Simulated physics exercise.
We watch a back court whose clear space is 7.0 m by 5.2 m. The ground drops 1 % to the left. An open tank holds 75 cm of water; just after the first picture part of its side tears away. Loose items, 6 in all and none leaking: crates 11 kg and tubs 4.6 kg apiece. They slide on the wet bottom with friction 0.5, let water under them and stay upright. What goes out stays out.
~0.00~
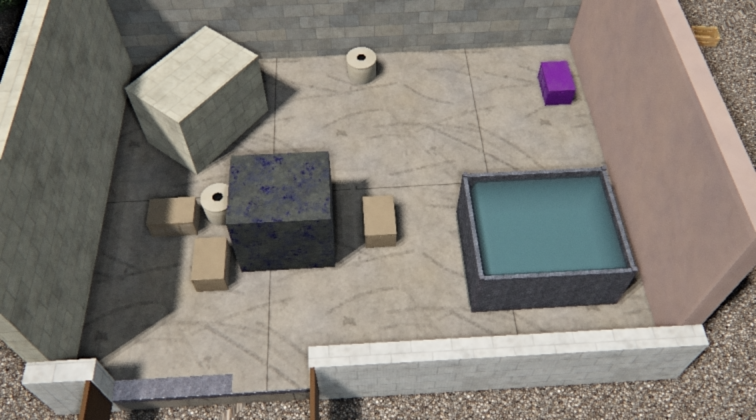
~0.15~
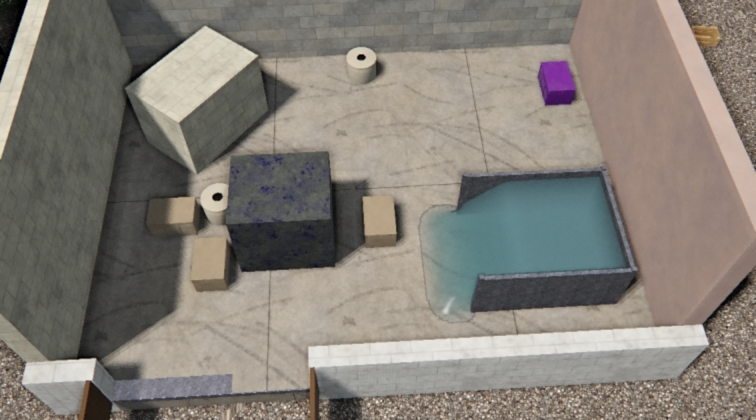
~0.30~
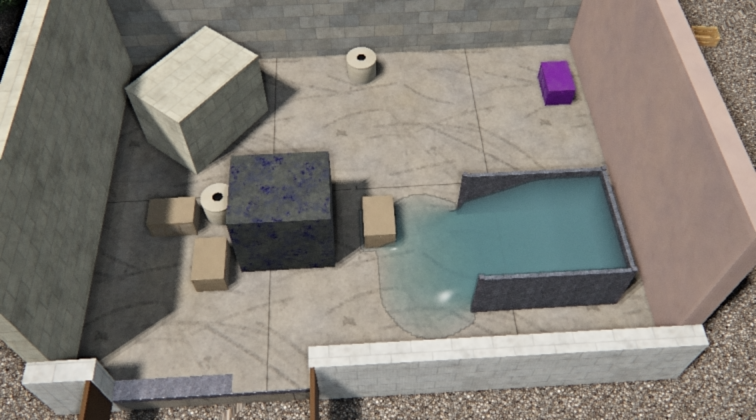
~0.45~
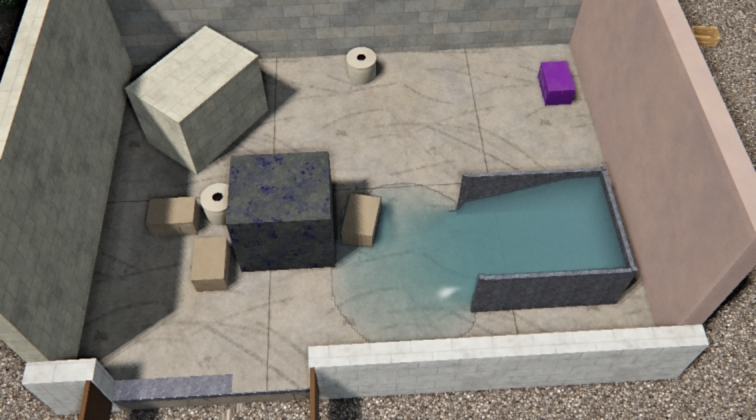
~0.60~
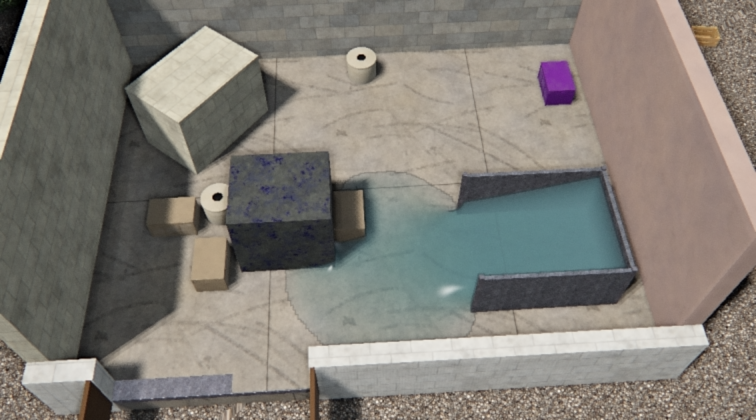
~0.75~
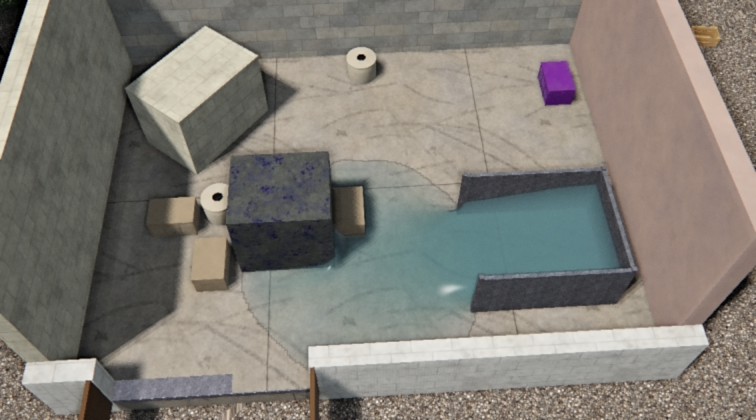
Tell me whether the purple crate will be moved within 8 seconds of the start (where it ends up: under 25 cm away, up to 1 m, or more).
Purple crate stays put.
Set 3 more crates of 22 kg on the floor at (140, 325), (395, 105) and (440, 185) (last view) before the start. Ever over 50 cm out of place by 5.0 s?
In turn: More, under, under.
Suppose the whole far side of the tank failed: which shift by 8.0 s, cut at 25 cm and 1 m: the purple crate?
Then the purple crate gets carried off.
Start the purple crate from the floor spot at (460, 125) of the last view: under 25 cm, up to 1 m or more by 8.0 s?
It holds its place.
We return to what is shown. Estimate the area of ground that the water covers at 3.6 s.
About 26 m2.
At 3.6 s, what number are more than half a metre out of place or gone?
I count 2.
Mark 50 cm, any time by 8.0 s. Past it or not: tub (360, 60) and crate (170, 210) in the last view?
In turn: Over, under.
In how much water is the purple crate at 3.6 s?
About 0 cm.
After 1.6 s the purple crate is near (558, 76), 0.0 m from its start, aground; 0 of 6 are out; 1 afloat.
After 3.6 s the purple crate is near (558, 76), 0.0 m from its start, aground; 0 of 6 are out; 3 afloat.
After 5.6 s the purple crate is near (558, 76), 0.0 m from its start, aground; 0 of 6 are out; 5 afloat.
After 8.0 s the purple crate is near (558, 76), 0.0 m from its start, aground; 0 of 6 are out; 4 afloat.
